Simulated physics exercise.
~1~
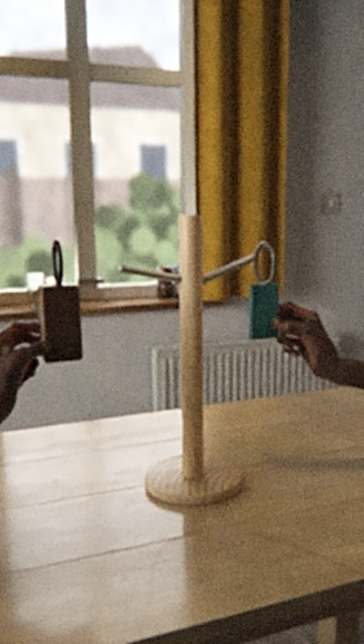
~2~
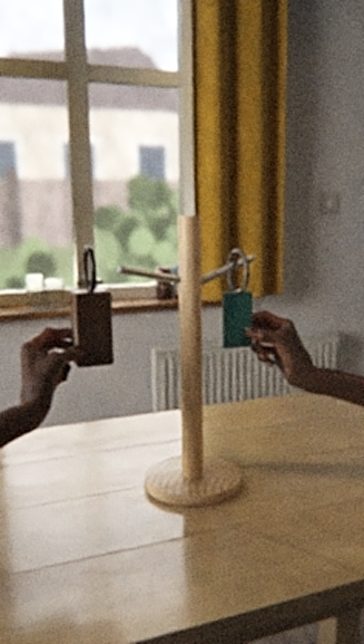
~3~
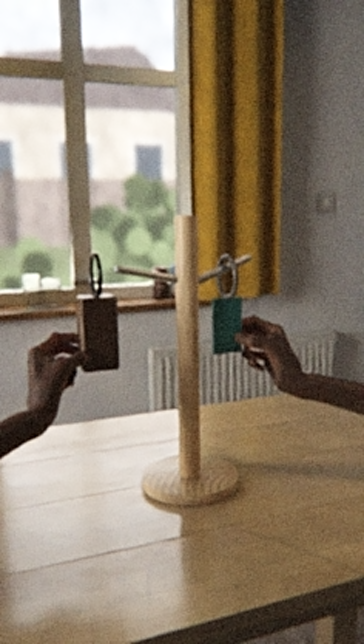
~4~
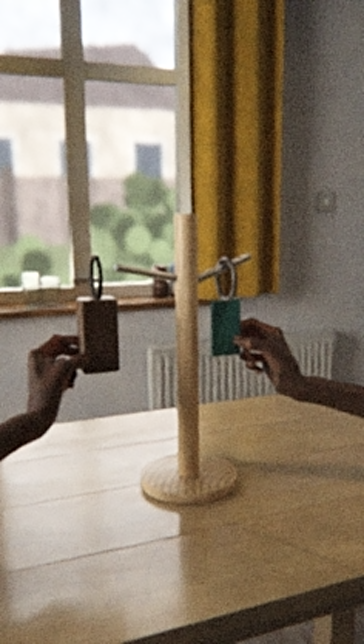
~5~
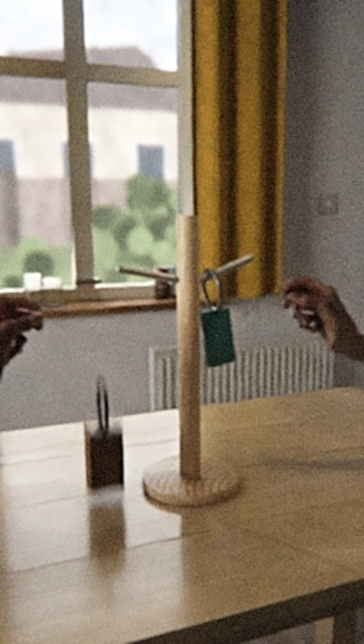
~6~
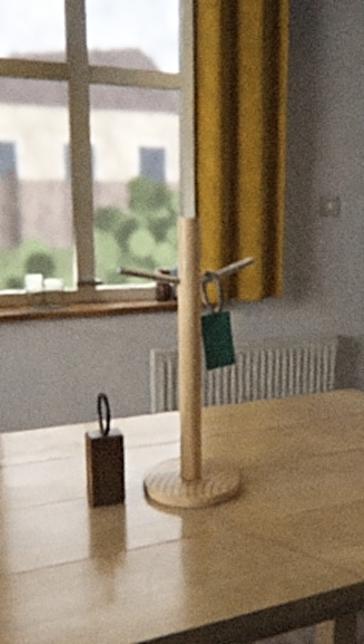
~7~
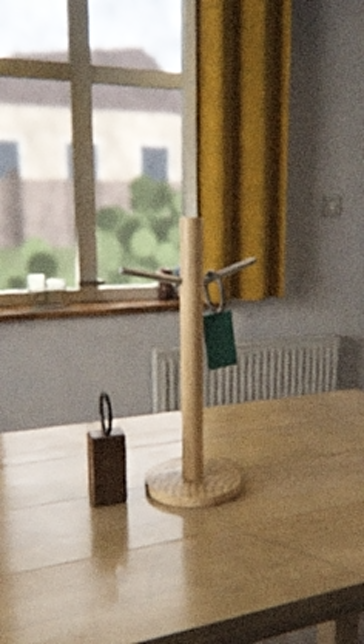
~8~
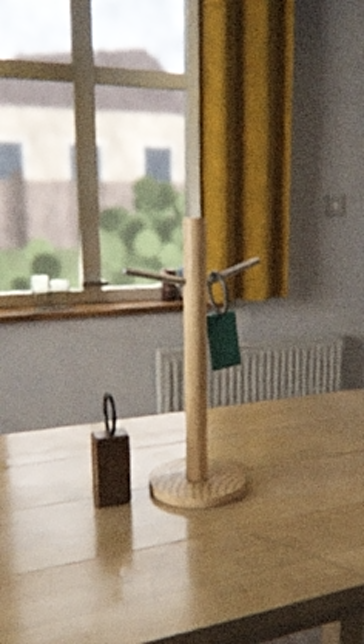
Two hands releasing ringed tags at a wooden peg stand, the turquoise one staying hung while the brown one drops upright onto the table.
